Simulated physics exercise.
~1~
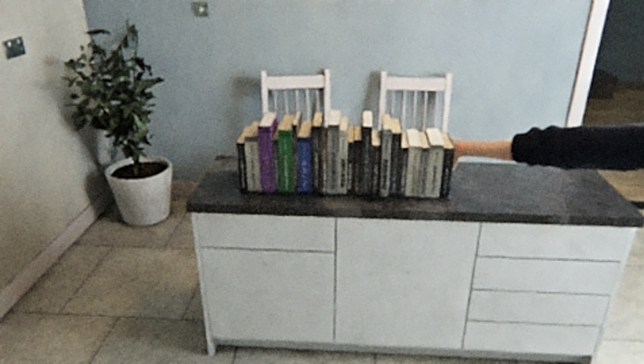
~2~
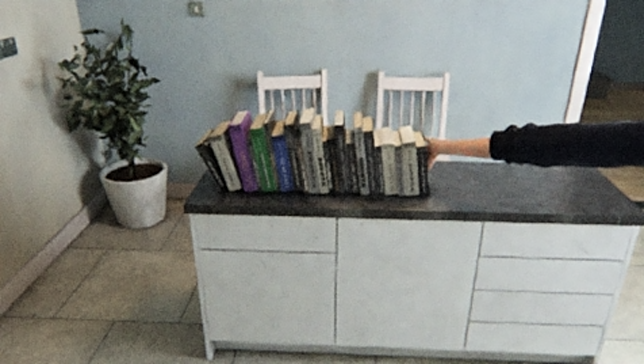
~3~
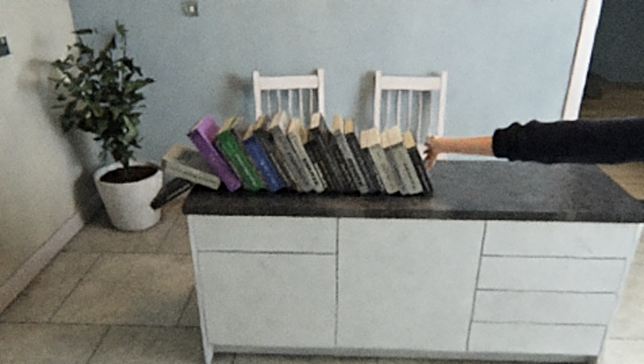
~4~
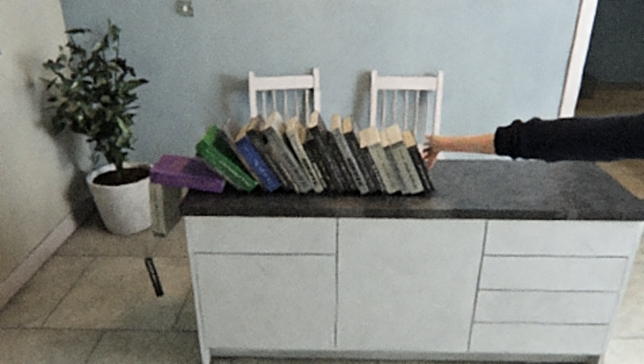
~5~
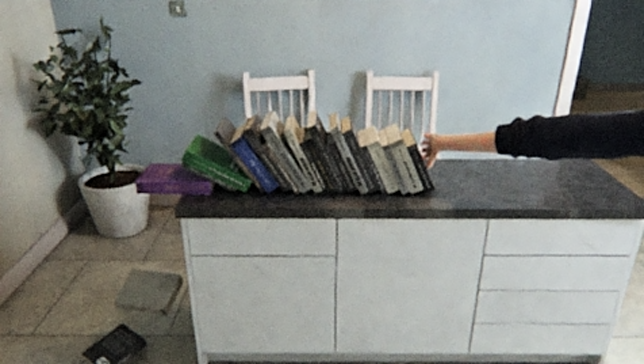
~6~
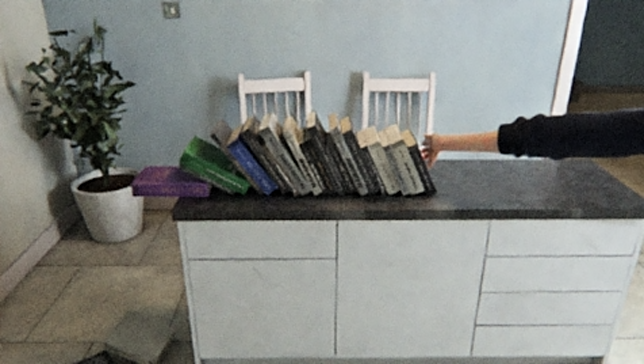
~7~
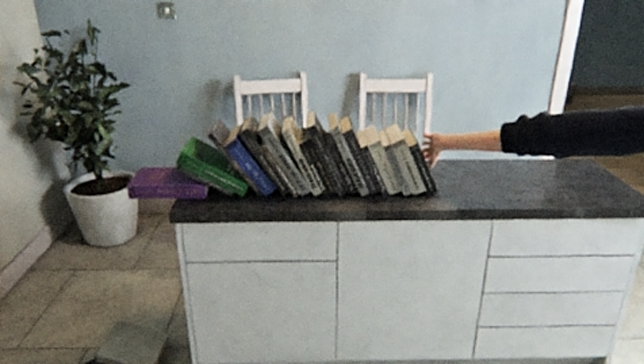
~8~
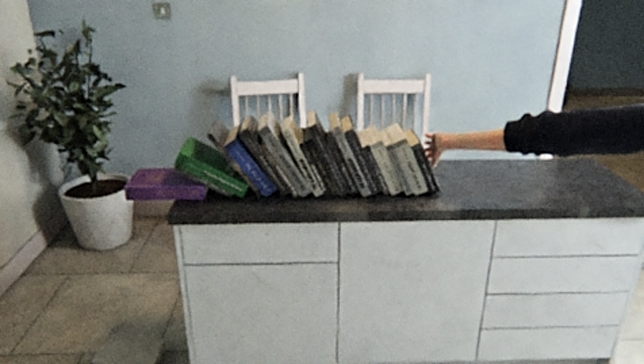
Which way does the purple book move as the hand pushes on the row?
The purple book moves to the left, tipping over until it lies flat at the end of the worktop.
